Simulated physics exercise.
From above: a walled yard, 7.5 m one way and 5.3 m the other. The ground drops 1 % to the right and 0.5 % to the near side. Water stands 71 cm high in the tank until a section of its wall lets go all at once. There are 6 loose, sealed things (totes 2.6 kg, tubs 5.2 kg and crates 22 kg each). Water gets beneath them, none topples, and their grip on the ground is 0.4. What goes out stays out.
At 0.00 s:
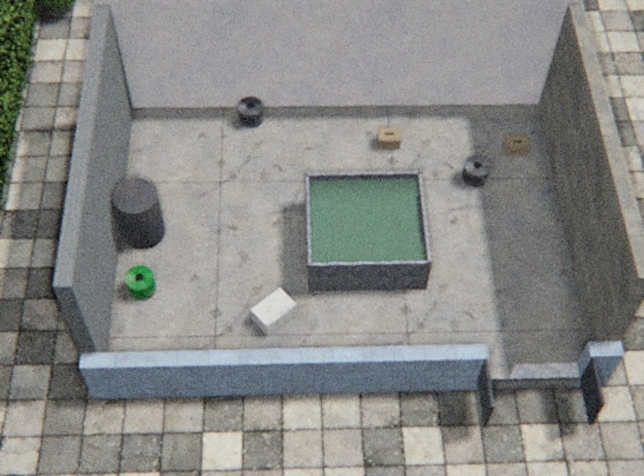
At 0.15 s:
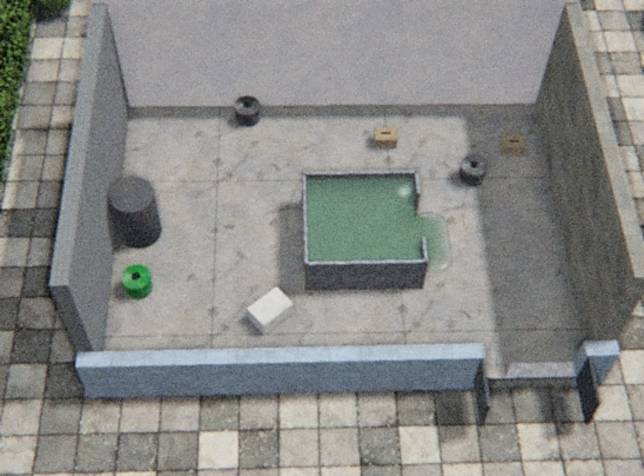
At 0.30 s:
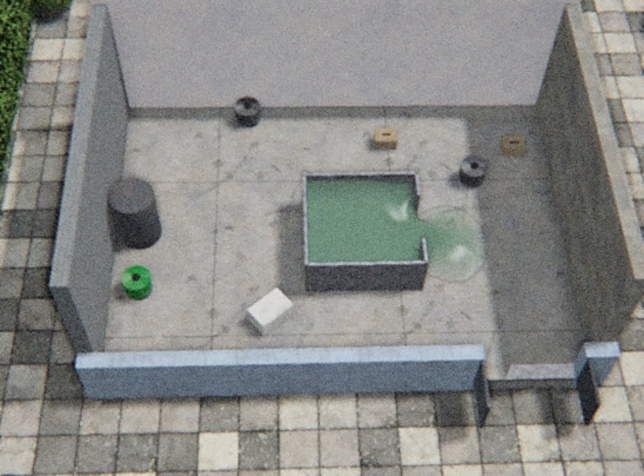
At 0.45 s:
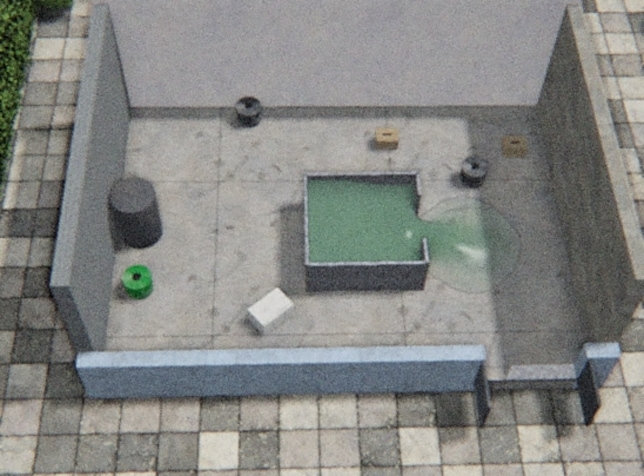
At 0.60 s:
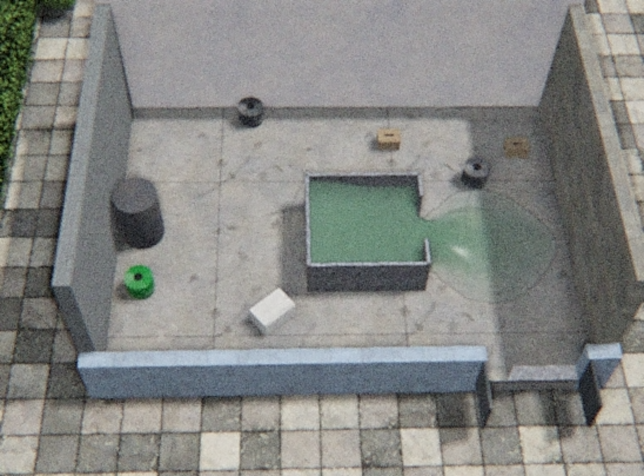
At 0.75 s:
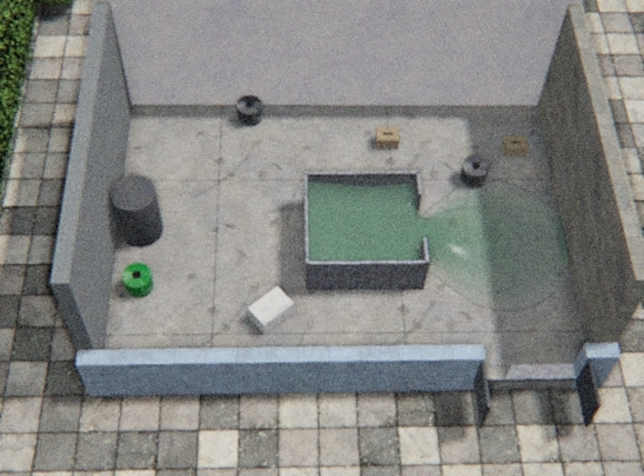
Walled yard from above, green water pouring through a gap in a tank's right side and spreading across the paving.
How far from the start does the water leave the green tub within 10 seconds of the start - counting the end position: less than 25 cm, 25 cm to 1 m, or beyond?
Green tub holds its place.
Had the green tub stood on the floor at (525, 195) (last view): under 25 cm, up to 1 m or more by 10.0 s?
It ends far away.
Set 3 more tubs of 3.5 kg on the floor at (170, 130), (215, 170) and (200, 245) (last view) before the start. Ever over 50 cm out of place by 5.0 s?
In that order: Short of it, less, under.
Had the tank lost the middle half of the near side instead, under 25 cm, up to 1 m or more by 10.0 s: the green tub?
In that case the green tub gets carried off.
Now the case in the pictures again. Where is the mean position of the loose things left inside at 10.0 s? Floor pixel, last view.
At about (202, 242).
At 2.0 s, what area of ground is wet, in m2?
About 13 m2.
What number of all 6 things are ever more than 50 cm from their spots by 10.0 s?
That makes 4.
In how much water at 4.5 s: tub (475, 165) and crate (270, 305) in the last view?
Roughly 2 and 0 cm.
After 2.0 s the green tub is near (136, 275), 0.0 m from its start, aground; 0 of 6 are out; 0 afloat.
After 4.5 s the green tub is near (136, 275), 0.0 m from its start, aground; 0 of 6 are out; 1 afloat.
After 7.0 s the green tub is near (136, 275), 0.0 m from its start, aground; 0 of 6 are out; 2 afloat.
After 10.0 s the green tub is near (136, 276), 0.0 m from its start, aground; 0 of 6 are out; 2 afloat.
